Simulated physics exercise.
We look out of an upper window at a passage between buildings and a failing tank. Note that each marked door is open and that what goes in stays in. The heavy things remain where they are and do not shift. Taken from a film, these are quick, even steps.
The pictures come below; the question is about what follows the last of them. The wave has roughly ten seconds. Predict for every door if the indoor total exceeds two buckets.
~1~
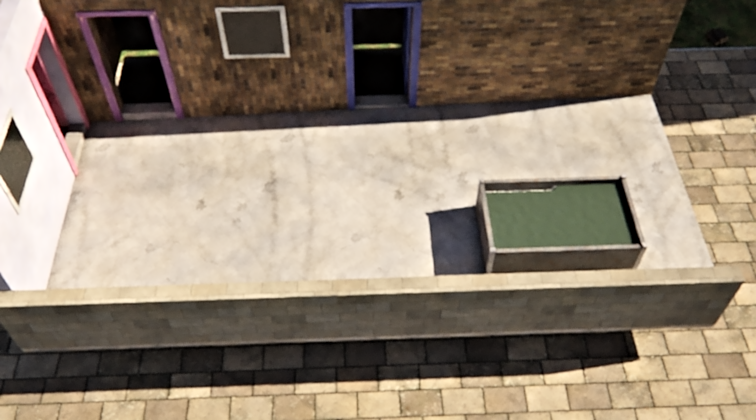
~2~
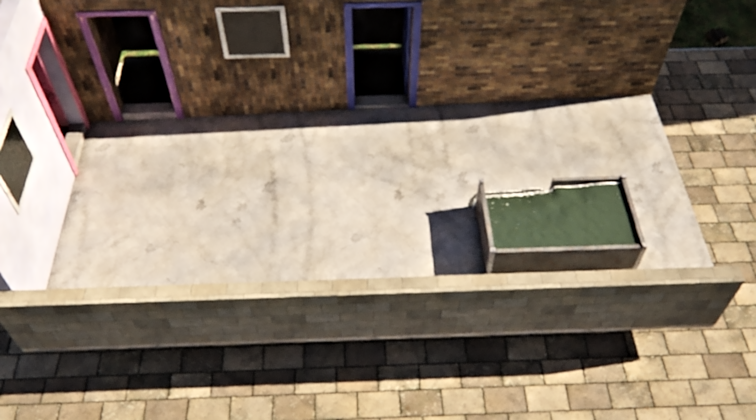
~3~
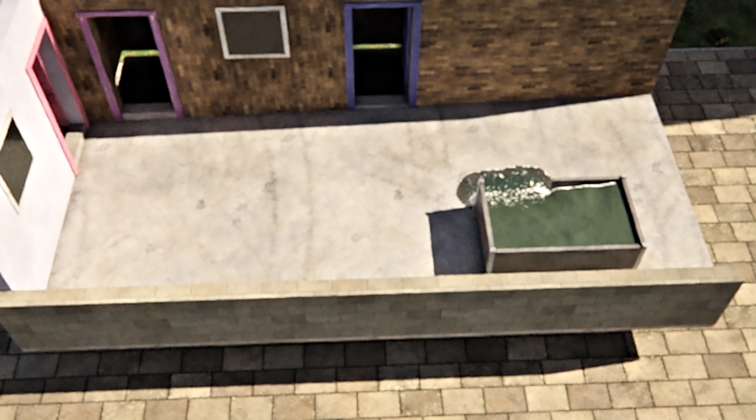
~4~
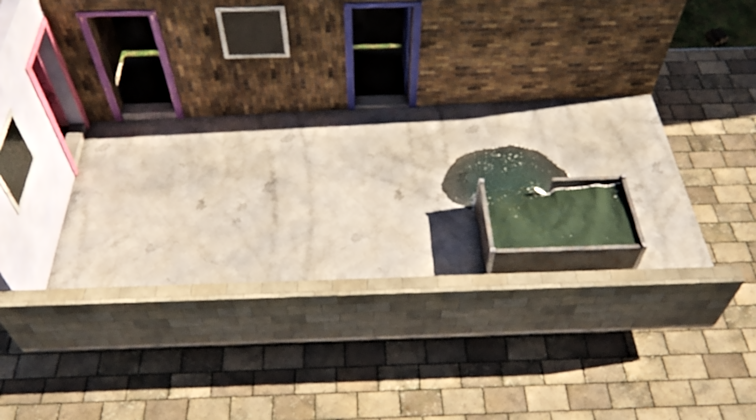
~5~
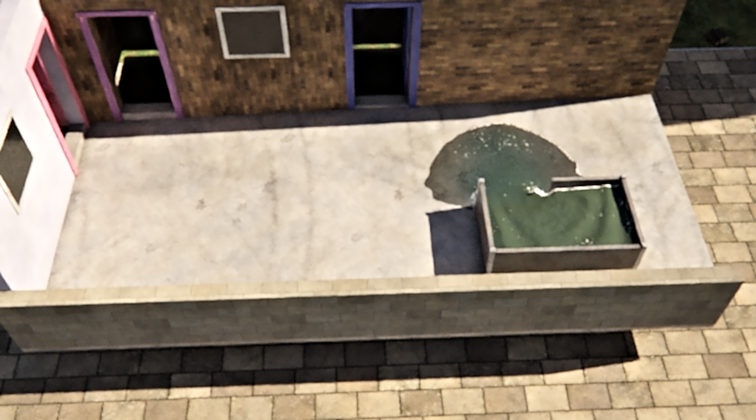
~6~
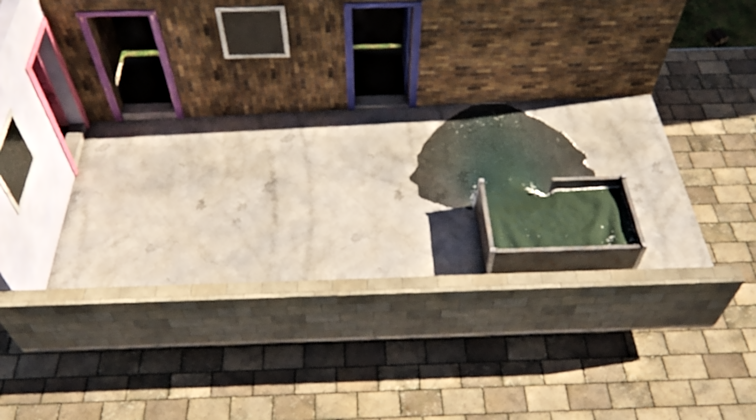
Outcome: The pink door will not count as flooded. The blue door will count as flooded. The purple door will not count as flooded.
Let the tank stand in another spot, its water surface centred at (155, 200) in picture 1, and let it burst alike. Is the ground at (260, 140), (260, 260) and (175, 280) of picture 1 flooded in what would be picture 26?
Spot by spot, in the order asked: Swamped, untouched, untouched.
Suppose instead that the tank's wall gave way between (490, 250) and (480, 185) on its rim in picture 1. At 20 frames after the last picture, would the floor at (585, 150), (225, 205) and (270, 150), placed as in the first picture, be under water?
In the order given: Untouched, swamped and swamped.
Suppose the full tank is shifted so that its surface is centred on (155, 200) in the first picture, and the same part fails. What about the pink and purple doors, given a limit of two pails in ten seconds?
My reading is that the pink door tops the mark while the purple door tops the mark.
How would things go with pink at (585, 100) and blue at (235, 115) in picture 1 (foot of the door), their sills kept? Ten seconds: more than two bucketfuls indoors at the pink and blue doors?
My take: The pink door stays inside the limit while the blue door stays inside the limit.
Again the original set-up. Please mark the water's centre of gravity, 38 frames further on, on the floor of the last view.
Point: (333, 175).
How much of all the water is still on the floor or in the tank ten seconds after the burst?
My figure is close to 86 percent.
A moment on, water covers 15 % of the floor; the pink door not reached, the blue door wet at the sill, nothing in, the purple door not reached.
Next, water covers 25 % of the floor; the pink door not reached, the blue door under two buckets in, the purple door not reached.
Then, water covers 40 % of the floor; the pink door wet at the sill, nothing in, the blue door over two buckets in, the purple door wet at the sill, nothing in.
Later, water covers 60 % of the floor; the pink door wet at the sill, nothing in, the blue door over two buckets in, the purple door wet at the sill, nothing in.
In the end, water covers 65 % of the floor; the pink door wet at the sill, nothing in, the blue door over two buckets in, the purple door wet at the sill, nothing in.
